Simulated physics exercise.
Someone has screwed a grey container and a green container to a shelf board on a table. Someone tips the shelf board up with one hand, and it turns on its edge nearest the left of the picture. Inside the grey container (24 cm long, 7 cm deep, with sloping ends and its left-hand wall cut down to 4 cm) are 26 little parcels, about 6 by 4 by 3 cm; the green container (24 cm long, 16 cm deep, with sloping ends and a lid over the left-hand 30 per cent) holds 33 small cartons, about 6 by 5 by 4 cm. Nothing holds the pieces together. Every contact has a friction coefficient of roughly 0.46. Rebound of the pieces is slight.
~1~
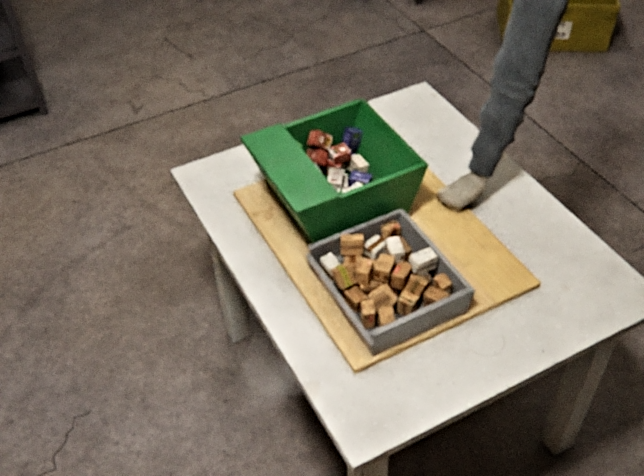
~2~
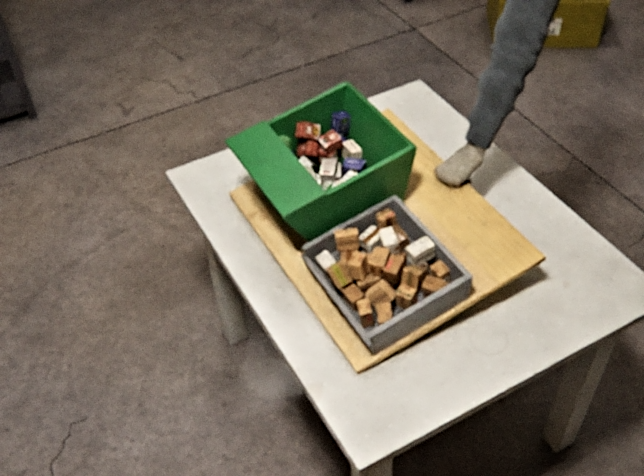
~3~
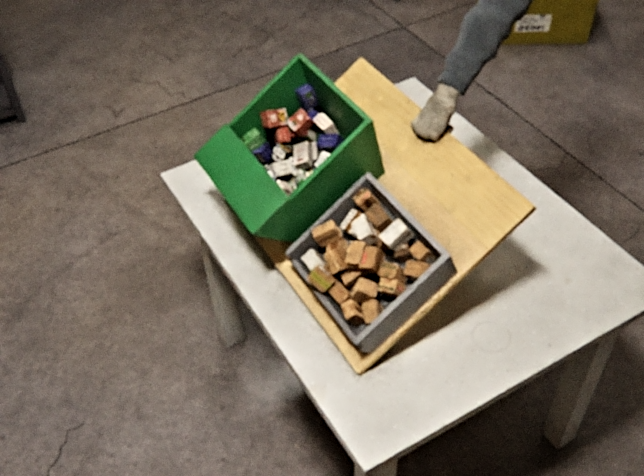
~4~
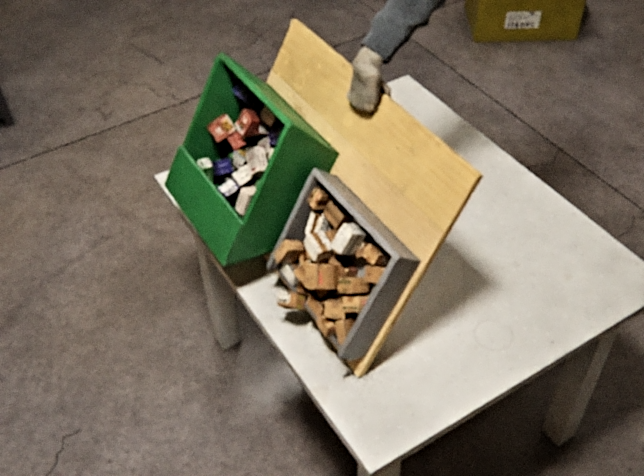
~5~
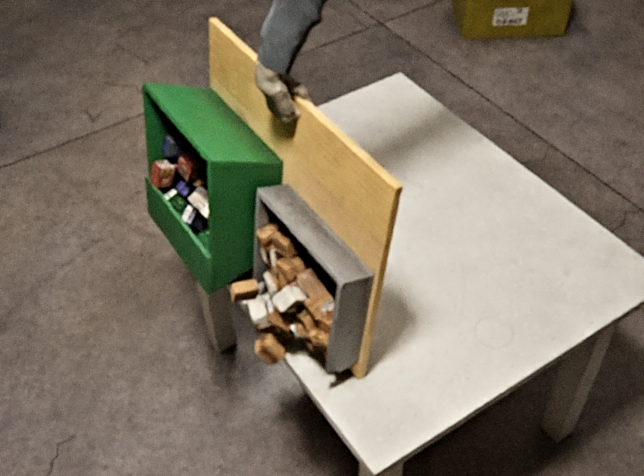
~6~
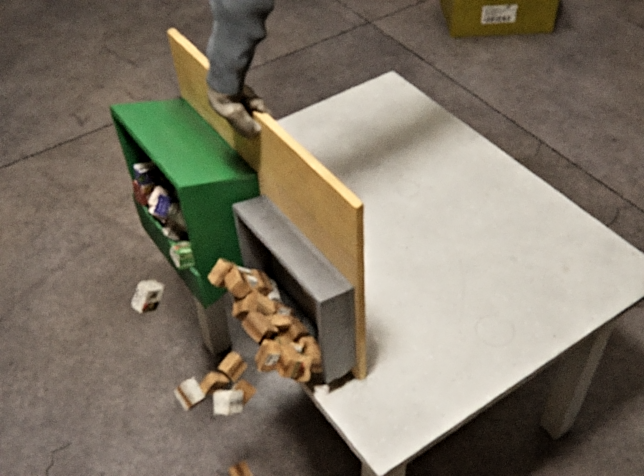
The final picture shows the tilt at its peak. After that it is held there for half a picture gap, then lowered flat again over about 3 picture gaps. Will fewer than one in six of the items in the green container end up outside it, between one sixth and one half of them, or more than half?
It holds between half and five-sixths.
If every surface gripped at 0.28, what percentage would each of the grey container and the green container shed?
Grey container 100, green container 30 per cent.
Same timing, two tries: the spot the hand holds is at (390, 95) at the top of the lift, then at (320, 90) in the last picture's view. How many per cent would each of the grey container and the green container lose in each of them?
Grey container: 20 %, then 40 %; green container: 0 %, then 0 %.
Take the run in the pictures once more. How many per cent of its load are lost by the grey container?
Grey container - about 100 per cent.
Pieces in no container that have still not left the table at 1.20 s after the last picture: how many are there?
Some 3 pieces.
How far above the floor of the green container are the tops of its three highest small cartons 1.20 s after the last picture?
About 11 cm.
Then, 0.19 s after the last picture, tilt 84°; the grey container is down by 26 of 26 and the green container is down by 7 of 33.
Then, 0.43 s after the last picture, tilt 25°; the grey container is down by 26 of 26 and the green container is down by 9 of 33.
Then, 0.77 s after the last picture, tilt 0°; the grey container is down by 26 of 26 and the green container is down by 9 of 33.
Outcome (1.20 s after the last picture), the grey container is down by 26 of 26 and the green container is down by 9 of 33. Asked share, 9 of 33, 27 per cent.
